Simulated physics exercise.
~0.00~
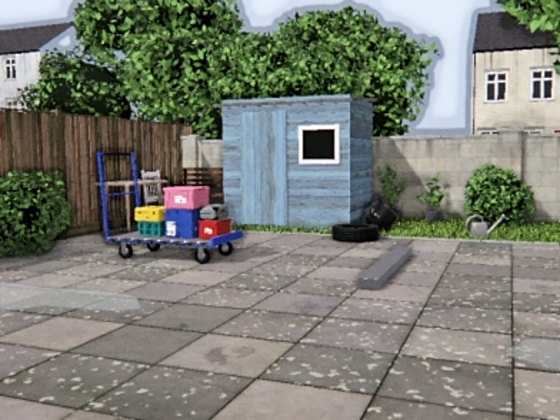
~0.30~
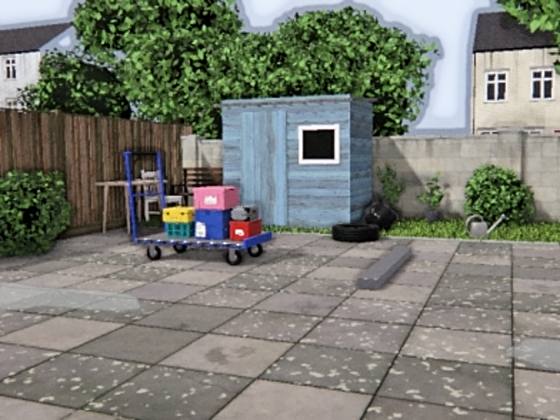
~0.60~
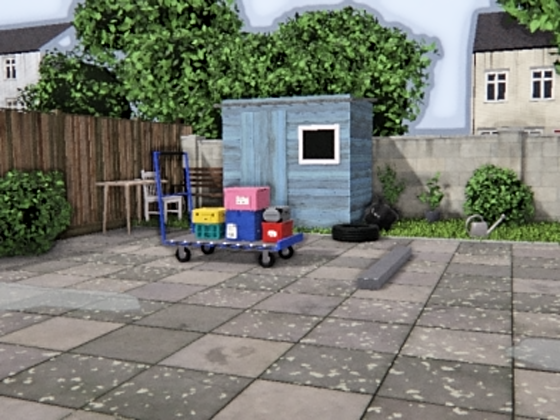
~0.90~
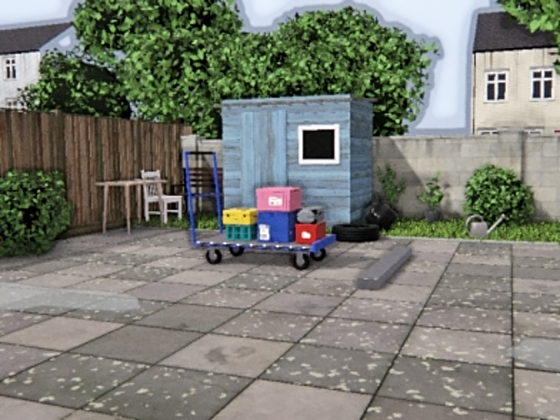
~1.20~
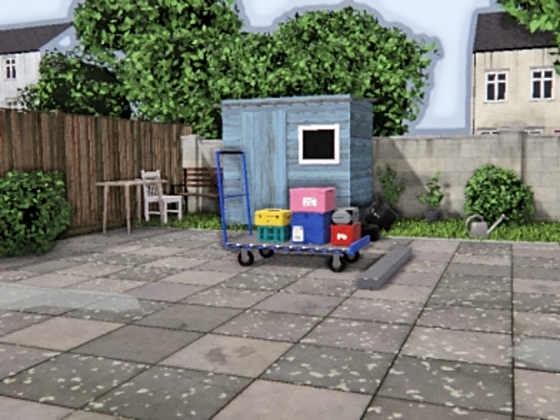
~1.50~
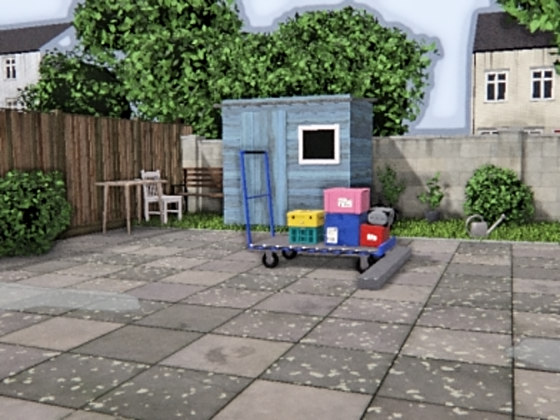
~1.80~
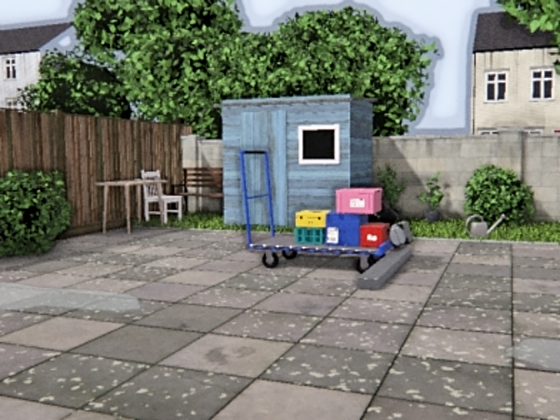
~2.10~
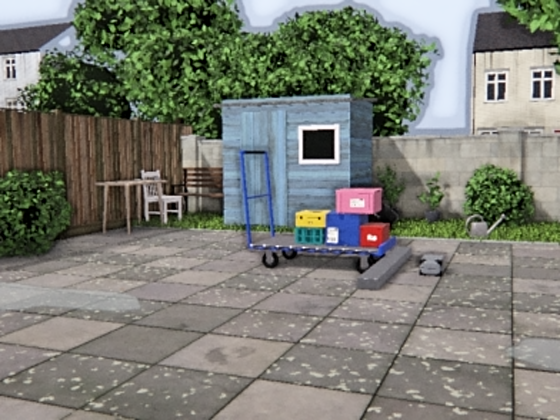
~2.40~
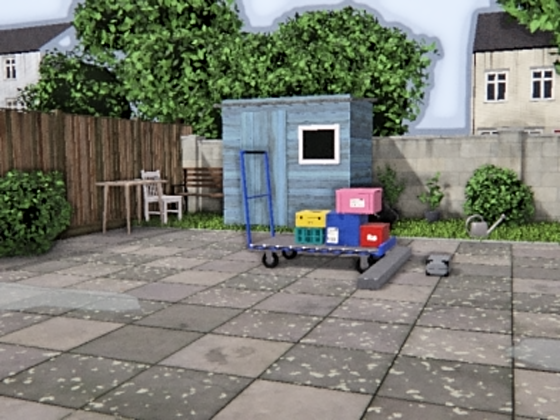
The clip opens on a paved yard with a blue shed, where a blue trolley stacked with colourful boxes, crates and a grey case stands near a wooden fence. The trolley rolls to the right across the slabs, with its load staying in place. It reaches a low grey kerb and stops abruptly. The pink tote slides a little to the right on top of the stack, while the grey case tips off over the front and tumbles down beyond the kerb. It lands upside down, slides slightly farther right and rests on the paving, while the other containers remain aboard.
